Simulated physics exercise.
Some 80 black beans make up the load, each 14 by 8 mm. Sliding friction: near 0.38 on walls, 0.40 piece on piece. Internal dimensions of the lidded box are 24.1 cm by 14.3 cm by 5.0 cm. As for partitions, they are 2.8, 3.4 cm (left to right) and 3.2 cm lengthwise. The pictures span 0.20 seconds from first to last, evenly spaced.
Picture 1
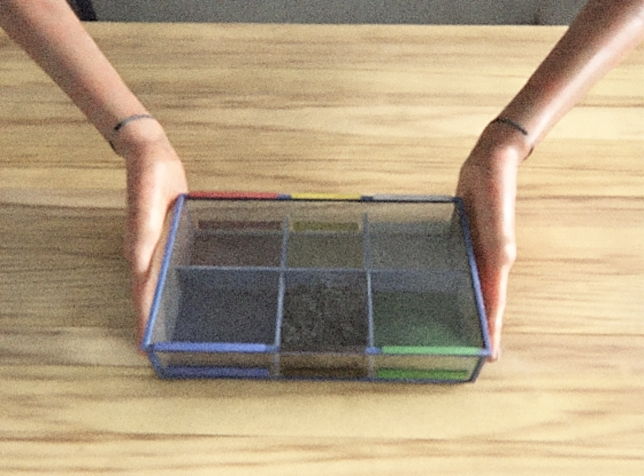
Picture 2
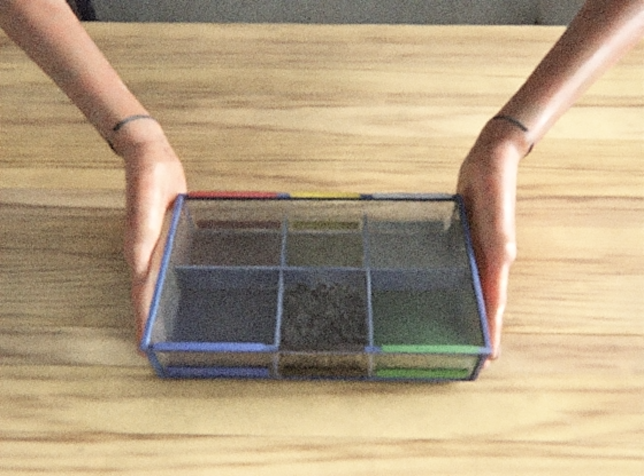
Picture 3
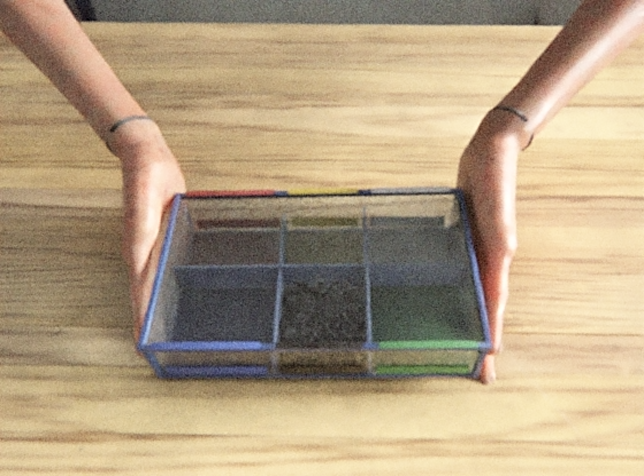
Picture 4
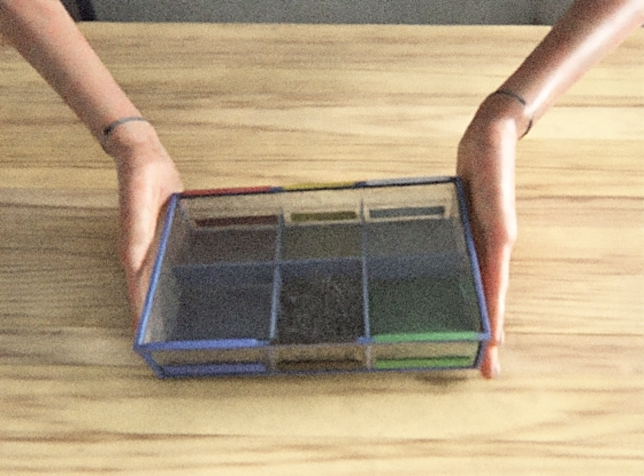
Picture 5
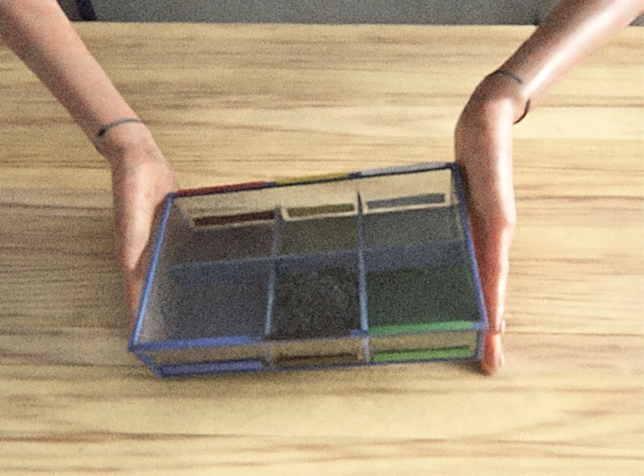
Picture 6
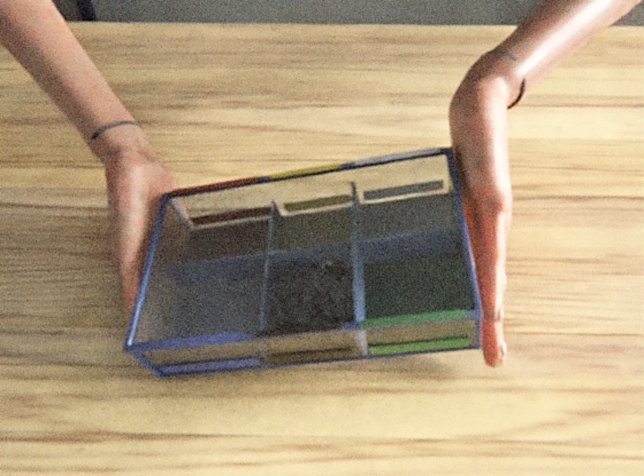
Two hands gripped a clear divided box of six compartments, dark beans filling the front middle one, and slowly tilted it, raising its right side a little while the beans stayed in their section.
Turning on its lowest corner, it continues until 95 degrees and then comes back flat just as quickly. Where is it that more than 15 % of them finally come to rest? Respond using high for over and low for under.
Red low, blue high, green low, yellow low, white low, black high.
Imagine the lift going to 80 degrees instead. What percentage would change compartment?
40 %.
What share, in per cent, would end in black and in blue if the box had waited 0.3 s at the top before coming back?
Black 25; blue 75.
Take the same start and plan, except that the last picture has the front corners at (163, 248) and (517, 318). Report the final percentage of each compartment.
By the end, red has 0%, blue has 0%, green has 10%, yellow has 5%, white has 30% and black has 55%.
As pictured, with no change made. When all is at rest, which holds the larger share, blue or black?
The blue one.
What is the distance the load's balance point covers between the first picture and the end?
Around 8.5 centimetres.
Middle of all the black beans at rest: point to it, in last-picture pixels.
At about (201, 330).
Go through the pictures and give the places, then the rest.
The first picture shows box tilt 0 degrees, front corners at (148, 345) and (485, 351); black 100 %.
The second picture shows box tilt 1 degrees, front corners at (147, 345) and (485, 349).
The third picture shows box tilt 3 degrees, front corners at (145, 346) and (485, 344).
The fourth picture shows box tilt 6 degrees, front corners at (141, 346) and (484, 335), lowest corner left front.
The fifth picture shows box tilt 10 degrees, front corners at (136, 346) and (481, 324), lowest corner left front.
The sixth picture shows box tilt 14 degrees, front corners at (131, 347) and (475, 312), lowest corner left front; black 100 %.
Then, 0.87 s after the last picture, tilt 95 degrees; blue 30 %, black 70 %.
Then, 1.46 s after the last picture, tilt 42 degrees; blue 75 %, black 20 %.
Then, 2.09 s after the last picture, tilt 0 degrees; blue 75 %, black 20 %.
In the end, red 5 %, blue 75 %, green 0 %, yellow 0 %, white 0 %, black 20 %.
